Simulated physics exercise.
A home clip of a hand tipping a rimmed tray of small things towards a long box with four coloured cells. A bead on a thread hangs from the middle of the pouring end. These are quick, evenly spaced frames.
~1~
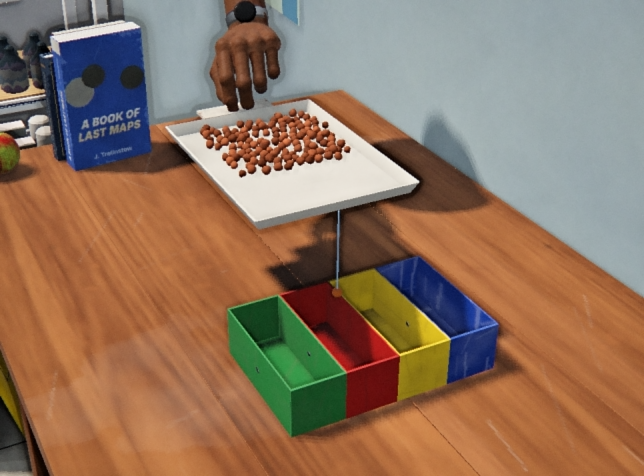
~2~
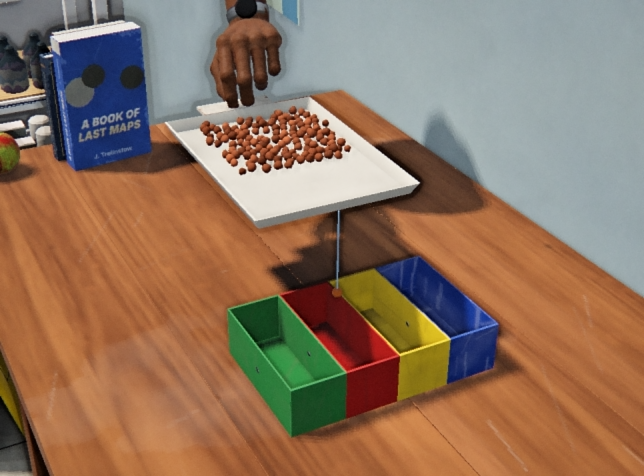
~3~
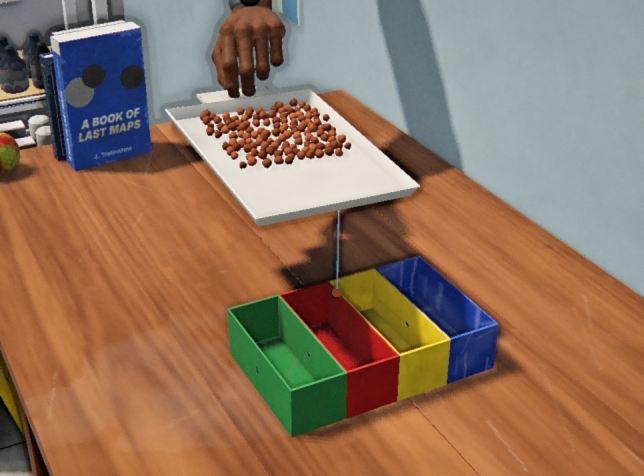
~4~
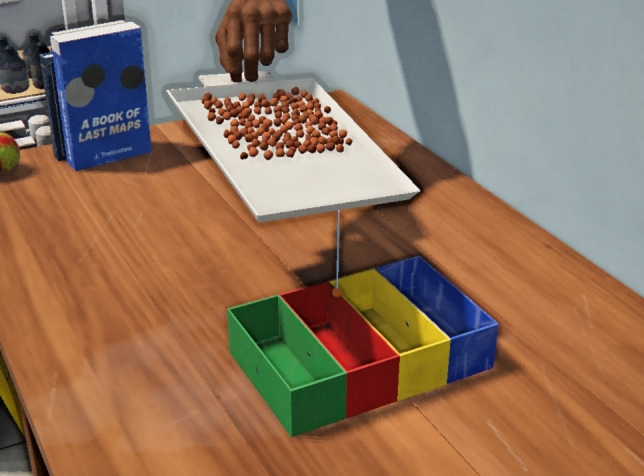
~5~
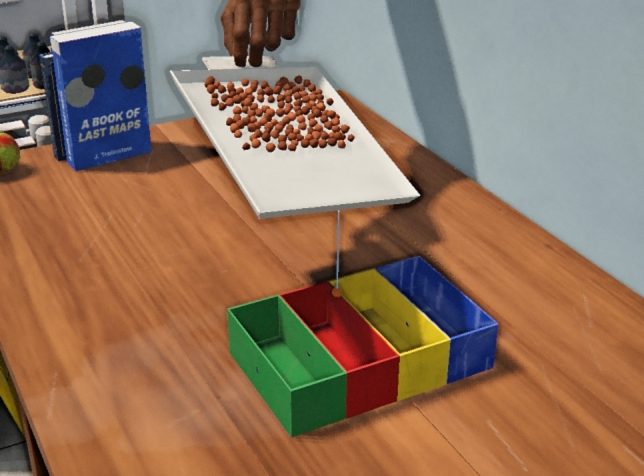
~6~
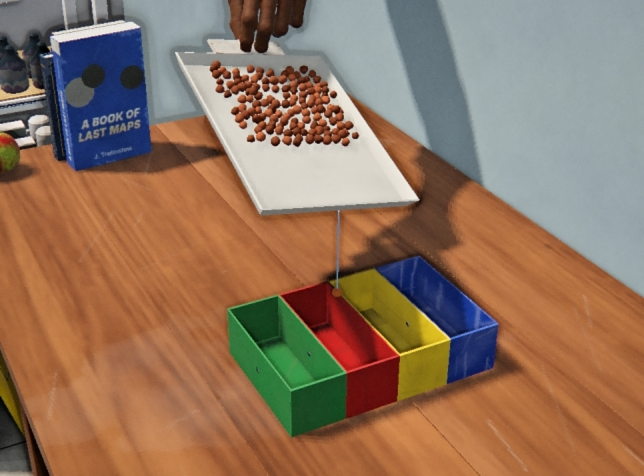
A hand raising the back of a white tray of small brown pellets, tilting it gradually above a box with four coloured cells.
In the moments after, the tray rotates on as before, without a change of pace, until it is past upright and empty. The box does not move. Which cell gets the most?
Fullest: The blue cell.
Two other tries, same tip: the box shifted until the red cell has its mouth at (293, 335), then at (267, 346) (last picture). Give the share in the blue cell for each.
In turn 40 and 10 in a hundred.
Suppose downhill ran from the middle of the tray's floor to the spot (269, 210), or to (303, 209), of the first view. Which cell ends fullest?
The first try: Green. The second: That green cell.
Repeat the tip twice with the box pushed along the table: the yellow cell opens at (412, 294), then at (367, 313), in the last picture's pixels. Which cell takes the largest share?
The first try: Yellow. The second: The cell in blue.
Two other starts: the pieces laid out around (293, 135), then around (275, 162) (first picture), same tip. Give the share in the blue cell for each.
The first gives 70 %, the second 70 %.
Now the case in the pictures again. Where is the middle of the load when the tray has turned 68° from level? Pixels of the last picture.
Around (408, 233).
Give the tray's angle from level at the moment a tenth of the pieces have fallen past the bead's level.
At about 65°.
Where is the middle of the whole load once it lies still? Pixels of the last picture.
At about (432, 340).
Just after the last frame, tray tipped steeply; roughly a third on the tray; roughly a quarter in the blue cell; just a few in the yellow cell; just a few in the red cell; roughly a third falling or outside the box.
A moment on, tray tipped past a quarter turn; roughly two thirds in the blue cell; roughly a quarter in the yellow cell; just a few in the red cell; about a tenth falling or outside the box.
Further on, tray tipped past a quarter turn; roughly two thirds in the blue cell; roughly a quarter in the yellow cell; just a few in the red cell; about a tenth falling or outside the box.
When it is over, tray tipped past a quarter turn; roughly two thirds in the blue cell; roughly a quarter in the yellow cell; just a few in the red cell; not one in the green cell; about a tenth outside the box.
